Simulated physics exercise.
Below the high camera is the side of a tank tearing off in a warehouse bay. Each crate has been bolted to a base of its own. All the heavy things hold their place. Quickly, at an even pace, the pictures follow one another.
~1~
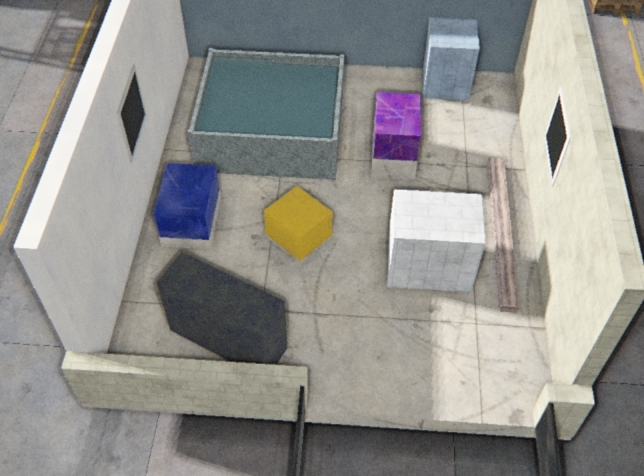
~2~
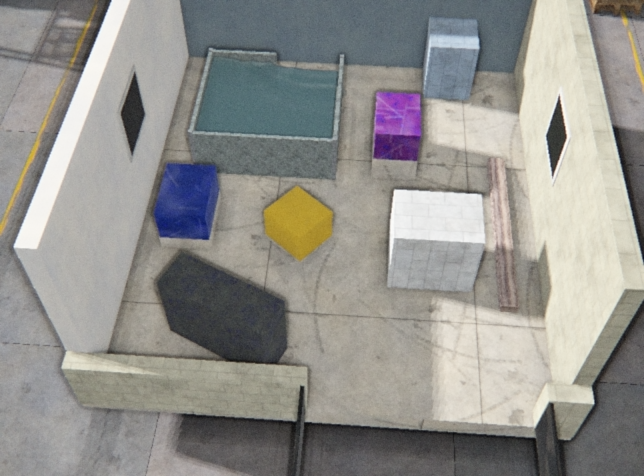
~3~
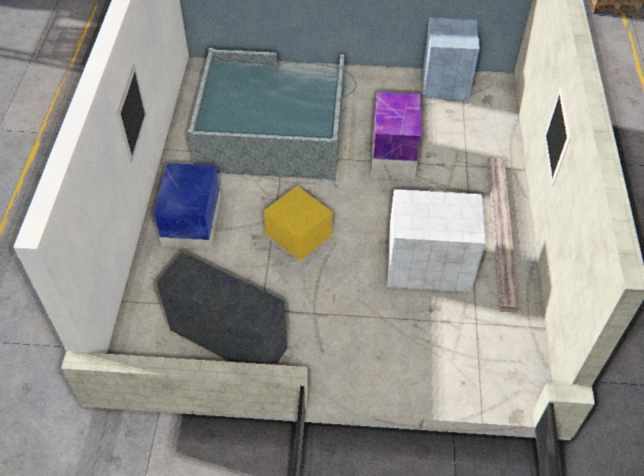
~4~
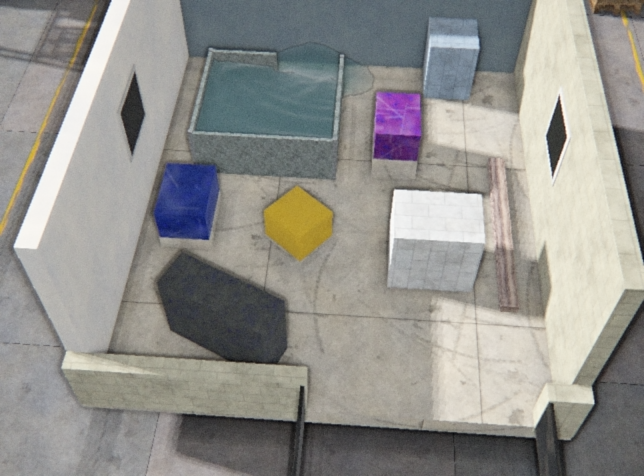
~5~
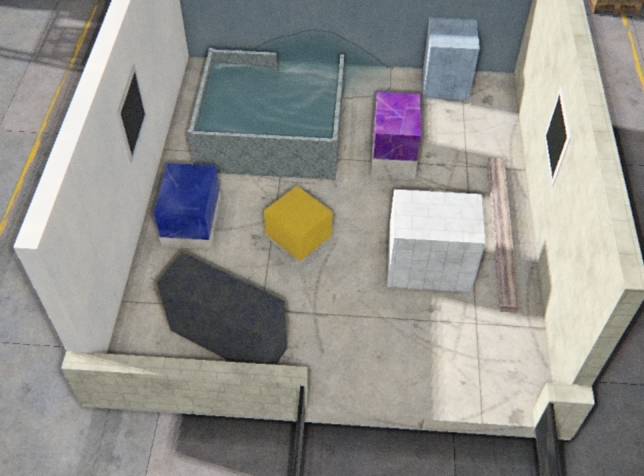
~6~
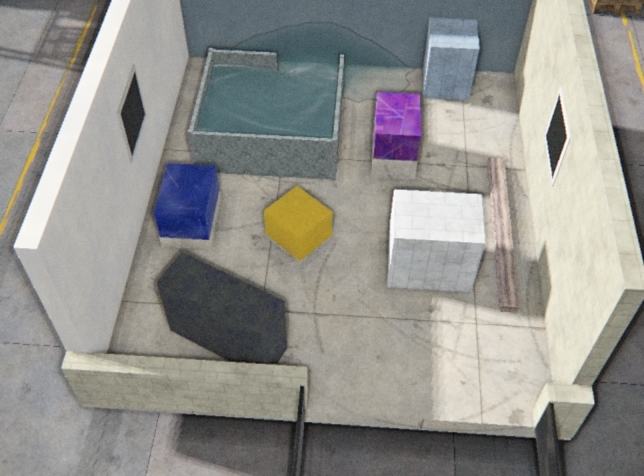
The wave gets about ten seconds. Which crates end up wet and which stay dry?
The purple crate stays dry; the yellow crate gets wet; the blue crate stays dry.
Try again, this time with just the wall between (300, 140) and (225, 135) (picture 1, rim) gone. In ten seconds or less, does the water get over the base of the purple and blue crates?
My reading: Purple stays untouched, blue gets drenched.
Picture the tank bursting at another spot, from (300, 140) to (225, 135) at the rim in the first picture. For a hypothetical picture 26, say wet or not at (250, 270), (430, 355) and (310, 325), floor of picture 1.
First spot drenched, second drenched, third drenched.
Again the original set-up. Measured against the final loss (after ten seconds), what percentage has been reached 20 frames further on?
Share gone: About 0 %.
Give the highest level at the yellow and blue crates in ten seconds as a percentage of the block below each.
The first reaches around 190 in a hundred, the second around 80.
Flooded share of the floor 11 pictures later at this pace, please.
Estimate: Near 30 %.
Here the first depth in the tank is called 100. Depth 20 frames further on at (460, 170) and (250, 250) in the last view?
Near 6 per cent and 0 per cent, respectively.
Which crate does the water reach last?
Result - the yellow one.
A moment on, water covers 15 % of the floor; the purple crate water round its plinth, the yellow crate not reached, the blue crate not reached.
Next, water covers 30 % of the floor; the purple crate water round its plinth, the yellow crate not reached, the blue crate water round its plinth.
Then, water covers 60 % of the floor; the purple crate water round its plinth, the yellow crate water round its plinth, the blue crate water round its plinth.
Later, water covers 90 % of the floor; the purple crate water round its plinth, the yellow crate water round its plinth, the blue crate water round its plinth.
In the end, water covers 100 % of the floor; the purple crate stayed above the water, the yellow crate was topped, the blue crate stayed above the water.
